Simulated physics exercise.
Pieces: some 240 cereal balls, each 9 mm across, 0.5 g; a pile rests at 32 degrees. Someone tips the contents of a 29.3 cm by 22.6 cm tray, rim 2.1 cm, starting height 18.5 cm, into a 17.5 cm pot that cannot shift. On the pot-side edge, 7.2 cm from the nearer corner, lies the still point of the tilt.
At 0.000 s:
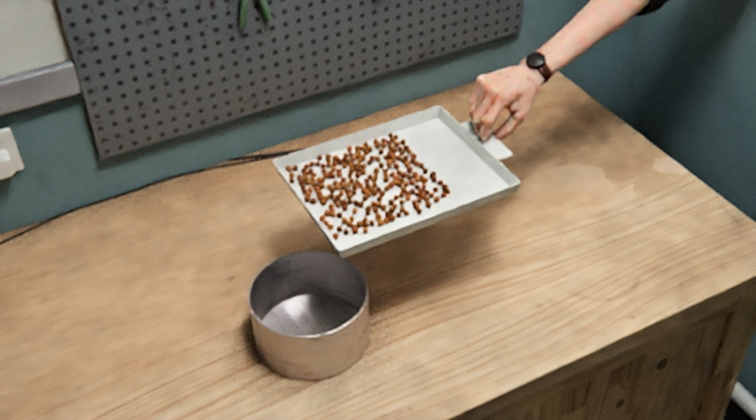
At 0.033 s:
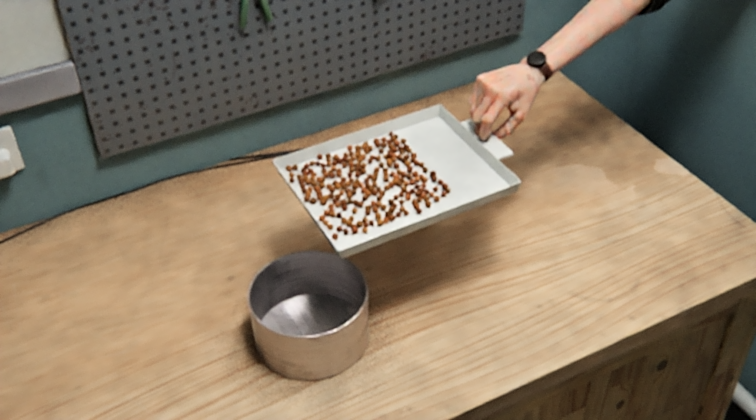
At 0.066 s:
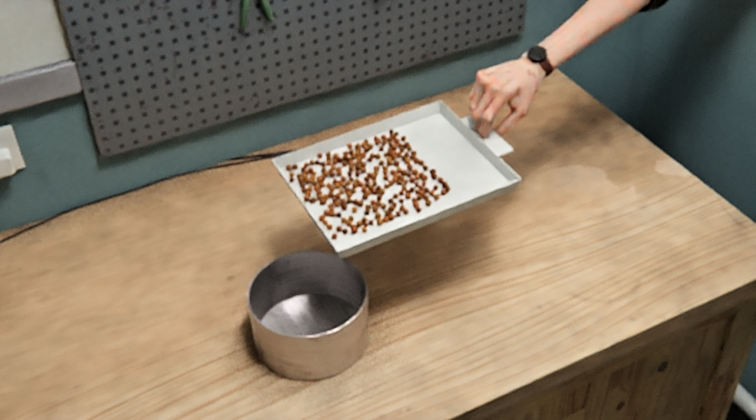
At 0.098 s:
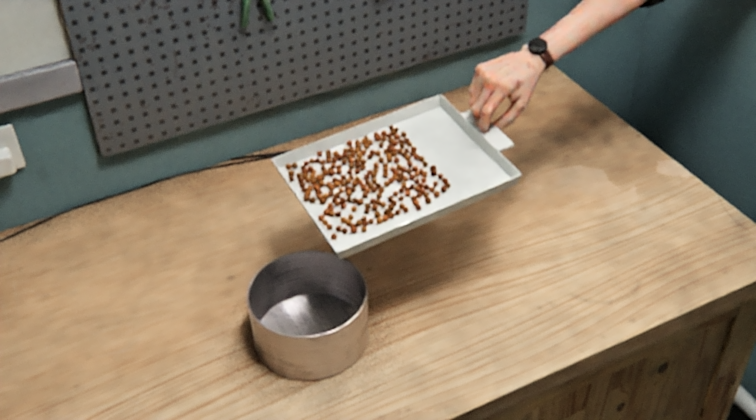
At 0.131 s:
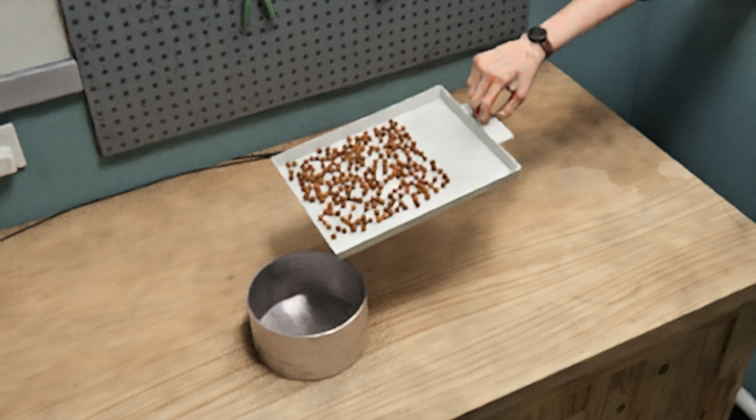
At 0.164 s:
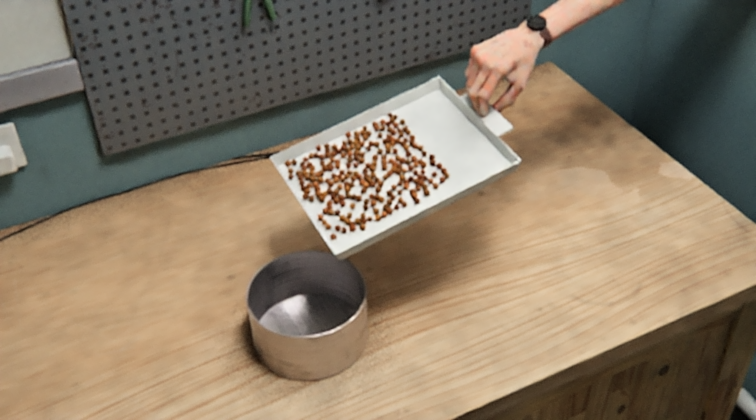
On a wooden workbench below a grey pegboard, a hand wearing a dark watch holds a white tray of small brown balls beside a round metal pot, then slowly raises the tray's right side, tilting it slightly toward the pot.
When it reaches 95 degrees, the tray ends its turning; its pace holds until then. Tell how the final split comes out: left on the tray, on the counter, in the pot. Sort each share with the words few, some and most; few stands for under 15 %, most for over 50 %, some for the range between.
The shares come out as follows. Tray: Few. Counter: Some. Pot: Most.
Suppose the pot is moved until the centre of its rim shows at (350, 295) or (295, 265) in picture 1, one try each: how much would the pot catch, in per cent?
About 50 percent the first time and about 65 percent the second.
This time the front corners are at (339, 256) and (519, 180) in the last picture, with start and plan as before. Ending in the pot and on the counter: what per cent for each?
Per cent by place - pot 55, counter 45.
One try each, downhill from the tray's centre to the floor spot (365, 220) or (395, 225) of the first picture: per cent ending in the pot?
Some 95 and 60 per cent.
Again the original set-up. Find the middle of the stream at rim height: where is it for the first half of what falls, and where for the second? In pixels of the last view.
(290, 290) first, (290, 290) later, roughly.
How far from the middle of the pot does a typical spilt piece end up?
Some 14 cm, give or take.
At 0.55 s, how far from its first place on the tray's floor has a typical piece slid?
Around 7 centimetres.
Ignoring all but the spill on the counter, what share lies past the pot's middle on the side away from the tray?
About 100 per cent.
After 0.55 s, tilt 51 degrees; the tray holds 100 %, the pot 0 %.
Then, at 0.81 s, tilt 79 degrees; the tray holds 90 %, the pot 5 %.
After 1.18 s, tilt 95 degrees; the tray holds 20 %, the pot 30 %.
In the end, at 2.2 s, tray 0 %, counter 25 %, pot 75 %.
